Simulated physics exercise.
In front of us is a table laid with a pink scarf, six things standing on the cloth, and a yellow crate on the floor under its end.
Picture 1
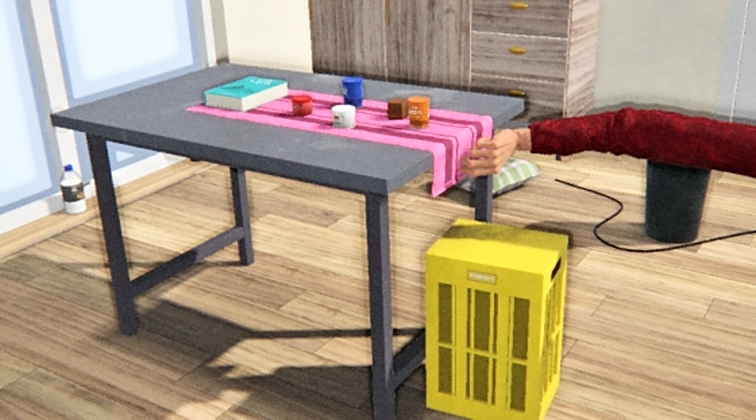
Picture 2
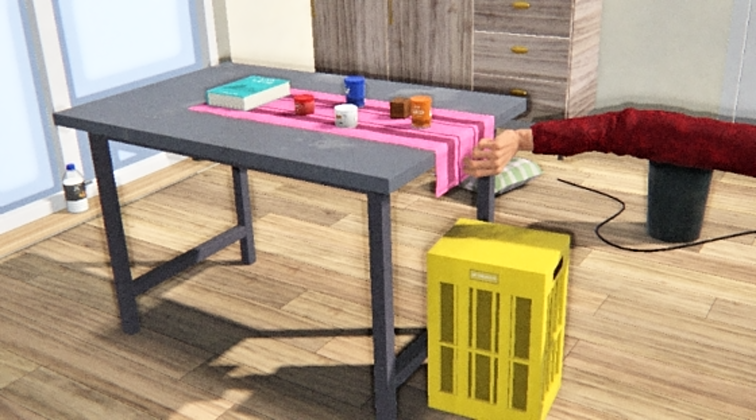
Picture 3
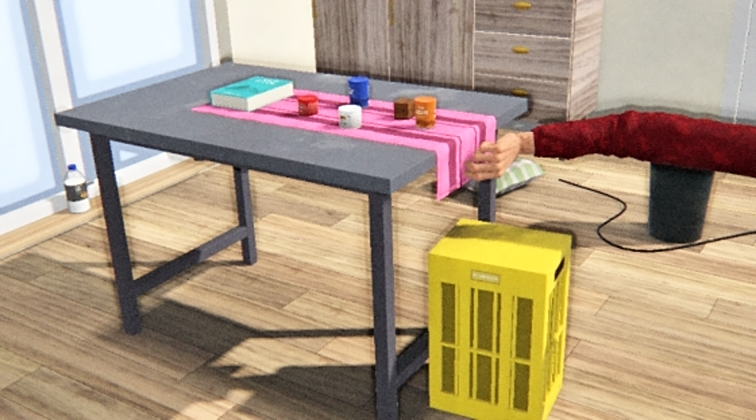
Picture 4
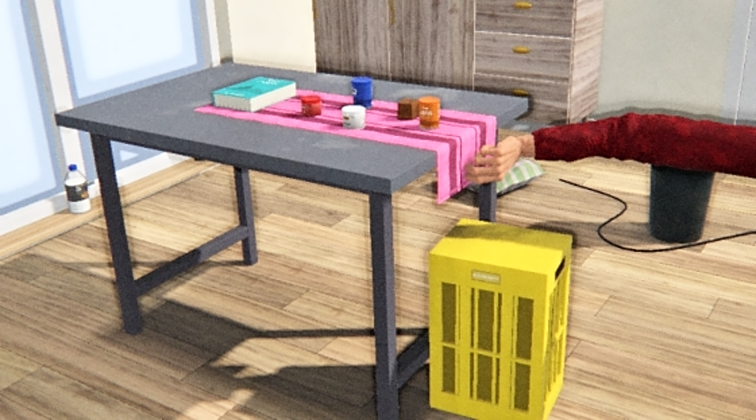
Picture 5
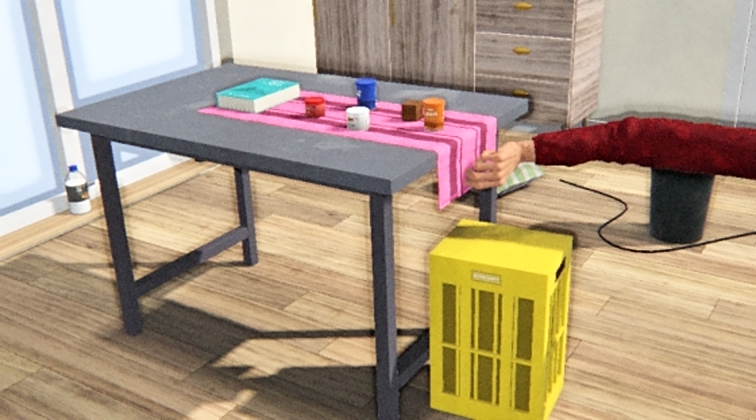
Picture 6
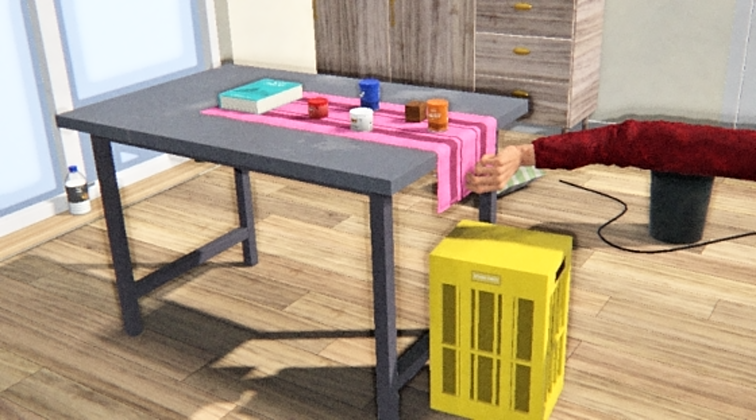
A hand slowly pulls the pink scarf rightward, carrying the book, cans, pots and cube along.
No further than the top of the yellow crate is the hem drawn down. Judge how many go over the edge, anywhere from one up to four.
The answer is one.
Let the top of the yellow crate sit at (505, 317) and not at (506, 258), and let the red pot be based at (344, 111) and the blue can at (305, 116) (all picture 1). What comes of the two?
Red pot stays, blue can stays.
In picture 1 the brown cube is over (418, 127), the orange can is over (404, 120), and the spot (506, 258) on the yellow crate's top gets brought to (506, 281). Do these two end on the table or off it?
The brown cube? Lost. The orange can? Lost.
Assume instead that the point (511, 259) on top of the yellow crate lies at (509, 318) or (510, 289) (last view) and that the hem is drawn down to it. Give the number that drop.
It would be 4 and 2.
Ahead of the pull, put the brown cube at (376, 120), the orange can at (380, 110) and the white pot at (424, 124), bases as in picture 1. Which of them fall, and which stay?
Brown cube - stays aboard. Orange can - stays aboard. White pot - leaves the top.
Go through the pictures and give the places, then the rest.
Hem (433, 197); orange can (419, 99); brown cube (398, 101); white pot (343, 108); blue can (352, 79); red pot (302, 97); top of the crate (506, 258), in the first frame.
Hem (436, 197); orange can (421, 99), in the second frame.
Hem (437, 200); brown cube (405, 101), in the third frame.
Hem (438, 204); white pot (353, 109); top of the crate (510, 257), in the fourth frame.
Hem (440, 209); blue can (366, 81), in the fifth frame.
Hem (438, 213); orange can (438, 102); brown cube (416, 103); white pot (361, 111); blue can (369, 82); red pot (318, 100), in the sixth frame.
Early on, hem near (469, 216); all still up.
Midway, hem on the crate; orange can gone.
Finally, hem on the crate; orange can gone. It carries off one.
